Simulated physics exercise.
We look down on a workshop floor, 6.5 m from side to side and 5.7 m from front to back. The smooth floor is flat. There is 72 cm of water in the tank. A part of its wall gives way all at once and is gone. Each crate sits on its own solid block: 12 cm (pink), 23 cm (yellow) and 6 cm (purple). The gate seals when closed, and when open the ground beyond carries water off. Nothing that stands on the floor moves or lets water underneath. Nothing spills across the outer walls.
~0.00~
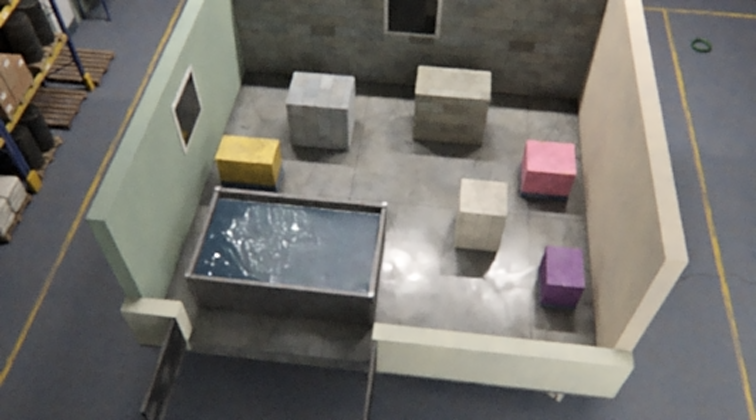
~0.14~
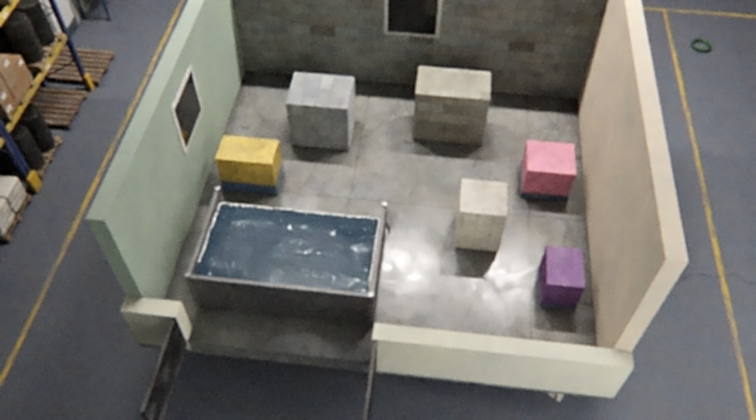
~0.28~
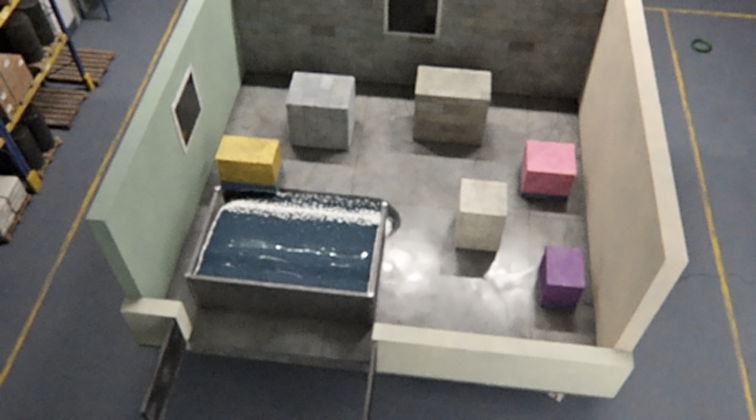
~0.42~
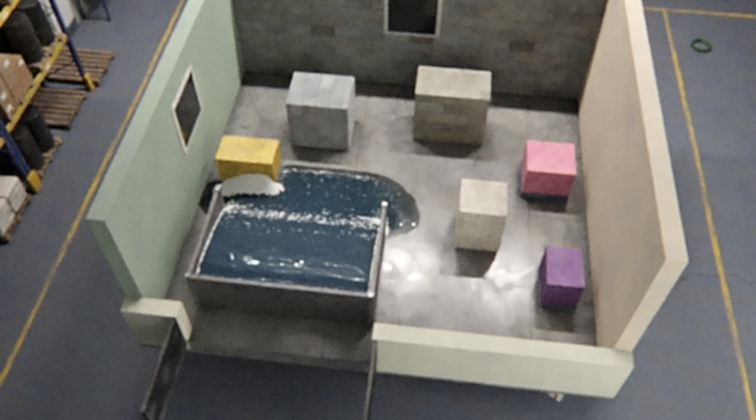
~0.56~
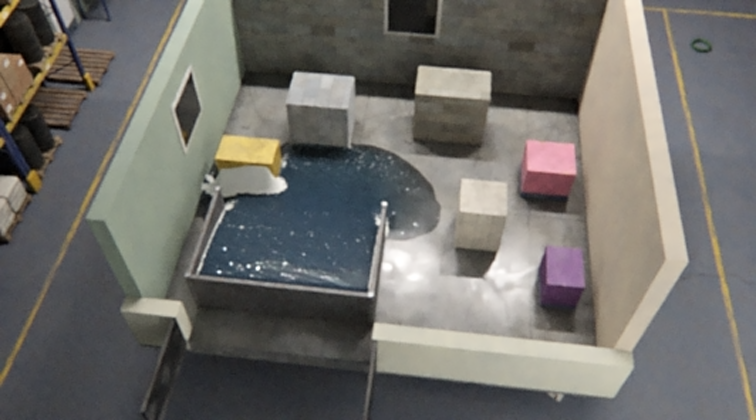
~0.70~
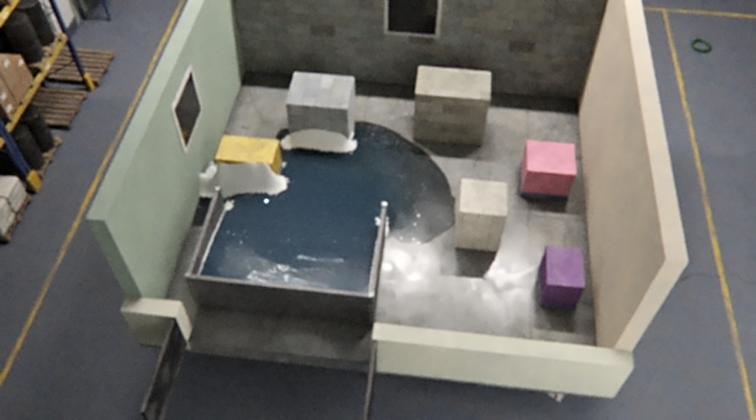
On a workshop floor inside a low walled enclosure, water in a tank churned, then poured out over the back side and spread in a dark sheet, foaming against the yellow and gray crates.
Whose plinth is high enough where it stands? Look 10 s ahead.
The pink crate is soaked; the yellow crate gets wet; the purple crate is soaked.
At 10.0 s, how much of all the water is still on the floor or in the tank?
About 94 per cent.
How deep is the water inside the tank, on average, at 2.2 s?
About 18 cm.
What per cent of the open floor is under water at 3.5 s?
Near 80 per cent is wet.
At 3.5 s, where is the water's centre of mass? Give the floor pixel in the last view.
Around (351, 170).
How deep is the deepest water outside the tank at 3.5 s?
Roughly 34 cm.
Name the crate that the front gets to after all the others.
The purple one.
After 1.4 s water covers 40 % of the floor and is deepest (50 cm) near (329, 156); pink plinth not reached, yellow plinth reached, purple plinth not reached.
After 2.2 s water covers 60 % of the floor and is deepest (37 cm) near (401, 86); pink plinth reached, yellow plinth reached, purple plinth not reached.
After 3.5 s water covers 80 % of the floor and is deepest (34 cm) near (246, 73); pink plinth reached, yellow plinth reached, purple plinth reached.
After 6.0 s water covers 95 % of the floor and is deepest (20 cm) near (523, 96); pink plinth reached, yellow plinth reached, purple plinth reached.
After 10.0 s water covers 100 % of the floor and is deepest (14 cm) near (489, 316); highest at the pink plinth 27 cm, highest at the yellow plinth 73 cm, highest at the purple plinth 13 cm.
